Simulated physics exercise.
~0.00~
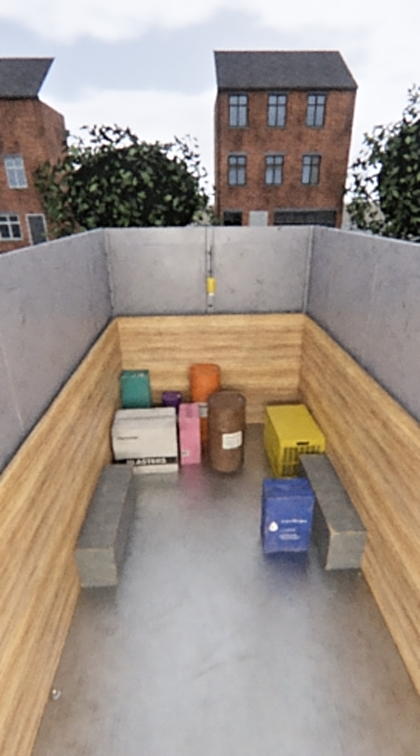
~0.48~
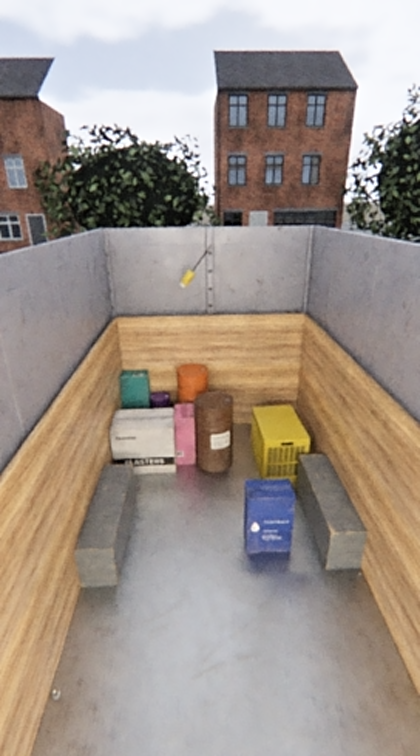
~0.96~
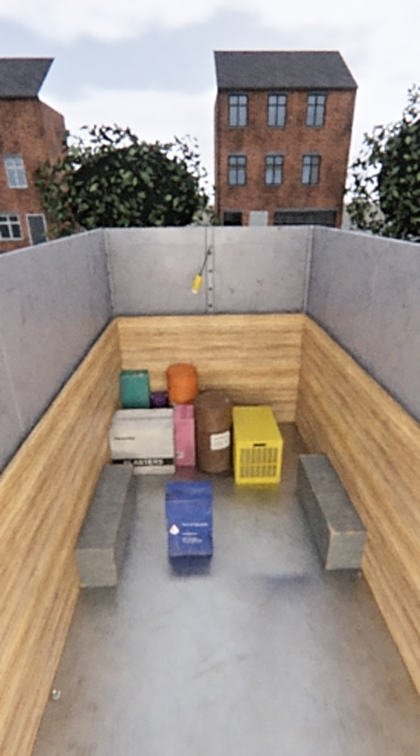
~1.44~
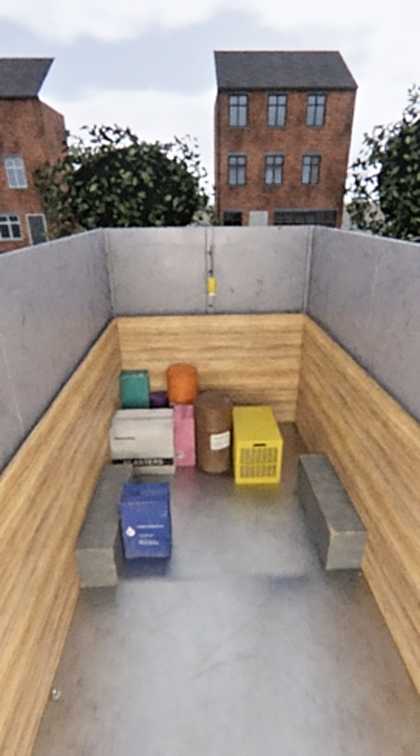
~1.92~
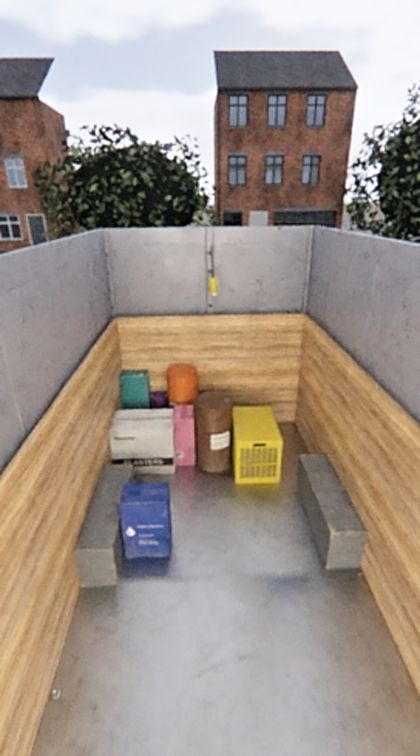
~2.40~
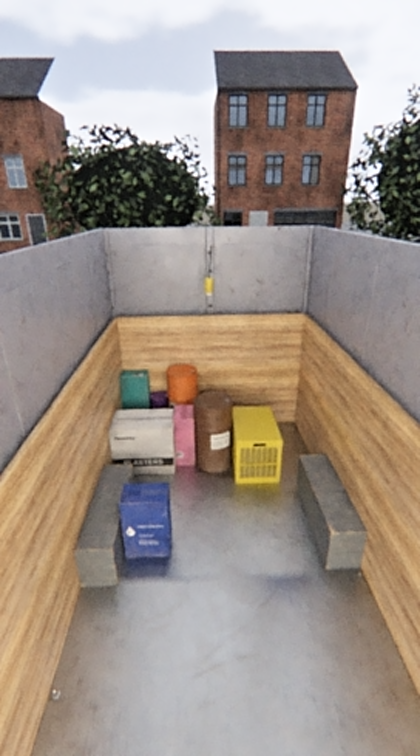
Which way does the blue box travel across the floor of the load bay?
The blue box moves to the left, as the viewer sees it.
